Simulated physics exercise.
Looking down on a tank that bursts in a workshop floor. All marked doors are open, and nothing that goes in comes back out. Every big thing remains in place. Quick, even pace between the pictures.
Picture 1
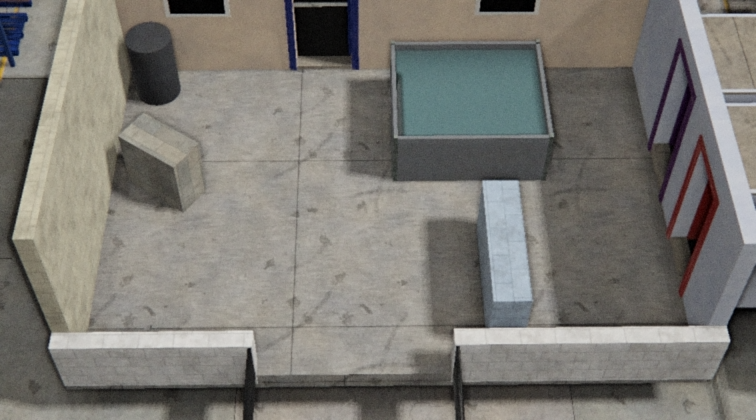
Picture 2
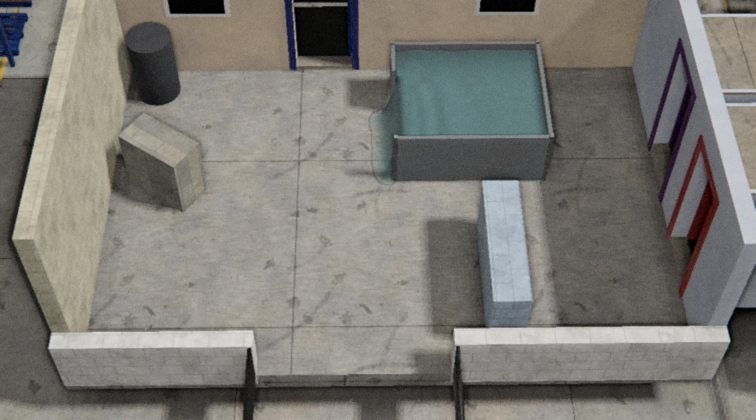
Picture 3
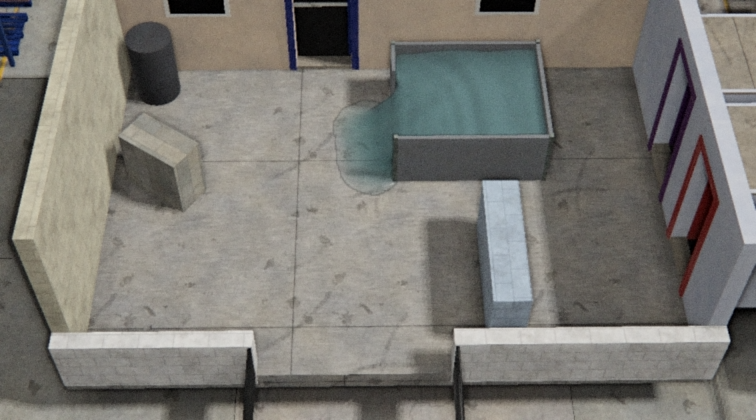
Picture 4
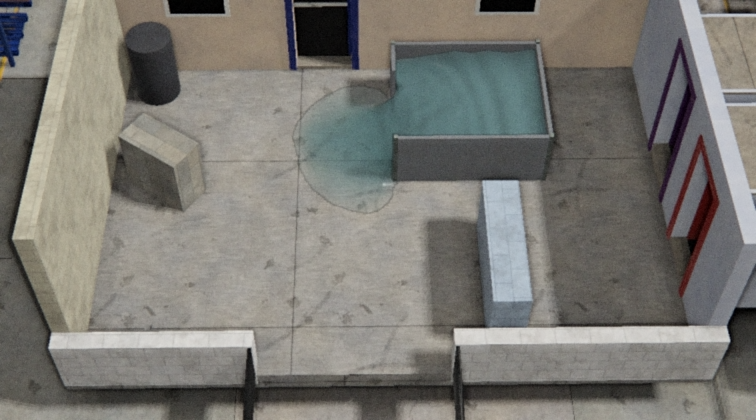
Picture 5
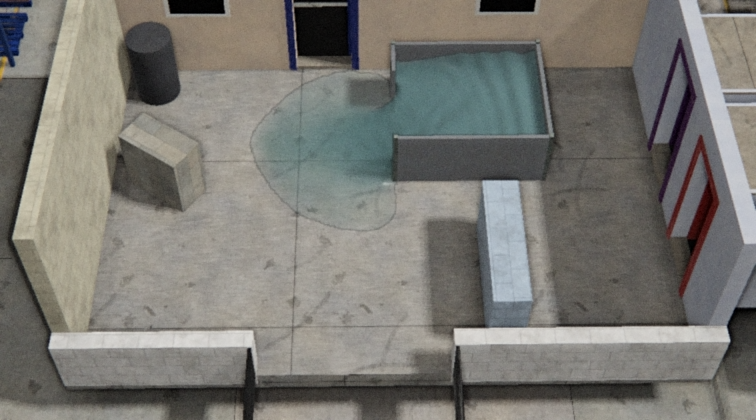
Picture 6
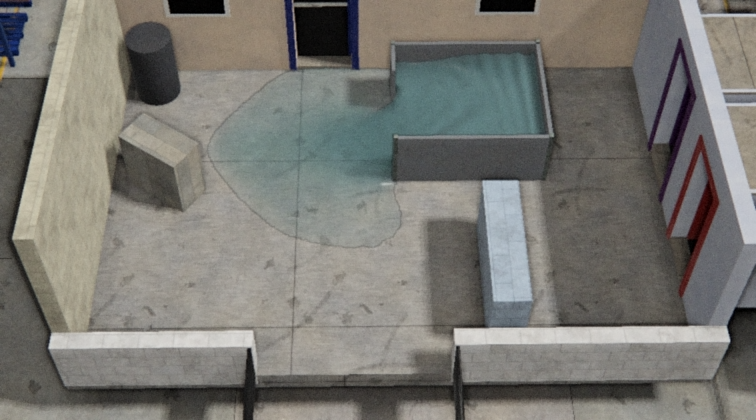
On a workshop floor, water pours from a grey tank's left side and spreads left.
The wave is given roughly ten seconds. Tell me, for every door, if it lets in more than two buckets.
The purple door will not top two buckets; the blue door will top two buckets; the red door will not top two buckets.
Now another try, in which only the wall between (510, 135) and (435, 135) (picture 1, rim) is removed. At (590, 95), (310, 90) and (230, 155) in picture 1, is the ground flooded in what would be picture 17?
Bone-dry, bone-dry, bone-dry.
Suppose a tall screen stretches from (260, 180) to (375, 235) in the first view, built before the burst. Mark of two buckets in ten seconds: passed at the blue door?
As for that door, the blue door overshoots.
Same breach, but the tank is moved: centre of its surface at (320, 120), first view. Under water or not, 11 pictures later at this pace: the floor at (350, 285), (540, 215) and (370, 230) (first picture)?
Point by point: Still bare; still bare; still bare.
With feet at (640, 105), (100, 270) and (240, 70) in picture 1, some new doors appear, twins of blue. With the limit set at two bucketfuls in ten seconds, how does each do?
Checking each in order, the first misses the threshold, the second beats the threshold, and the third beats the threshold.
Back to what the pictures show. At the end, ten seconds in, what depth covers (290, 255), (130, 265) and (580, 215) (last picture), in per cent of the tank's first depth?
My figures are about 12, 12 and 2 percent.
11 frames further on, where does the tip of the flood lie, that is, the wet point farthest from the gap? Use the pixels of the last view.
The wet edge reaches furthest near (84, 361).
A moment on, water covers 35 % of the floor; the purple door not reached, the blue door under two buckets in, the red door not reached.
Next, water covers 50 % of the floor; the purple door not reached, the blue door under two buckets in, the red door not reached.
Then, water covers 50 % of the floor; the purple door not reached, the blue door under two buckets in, the red door not reached.
Later, water covers 70 % of the floor; the purple door not reached, the blue door over two buckets in, the red door not reached.
In the end, water covers 90 % of the floor; the purple door wet at the sill, nothing in, the blue door over two buckets in, the red door wet at the sill, nothing in.
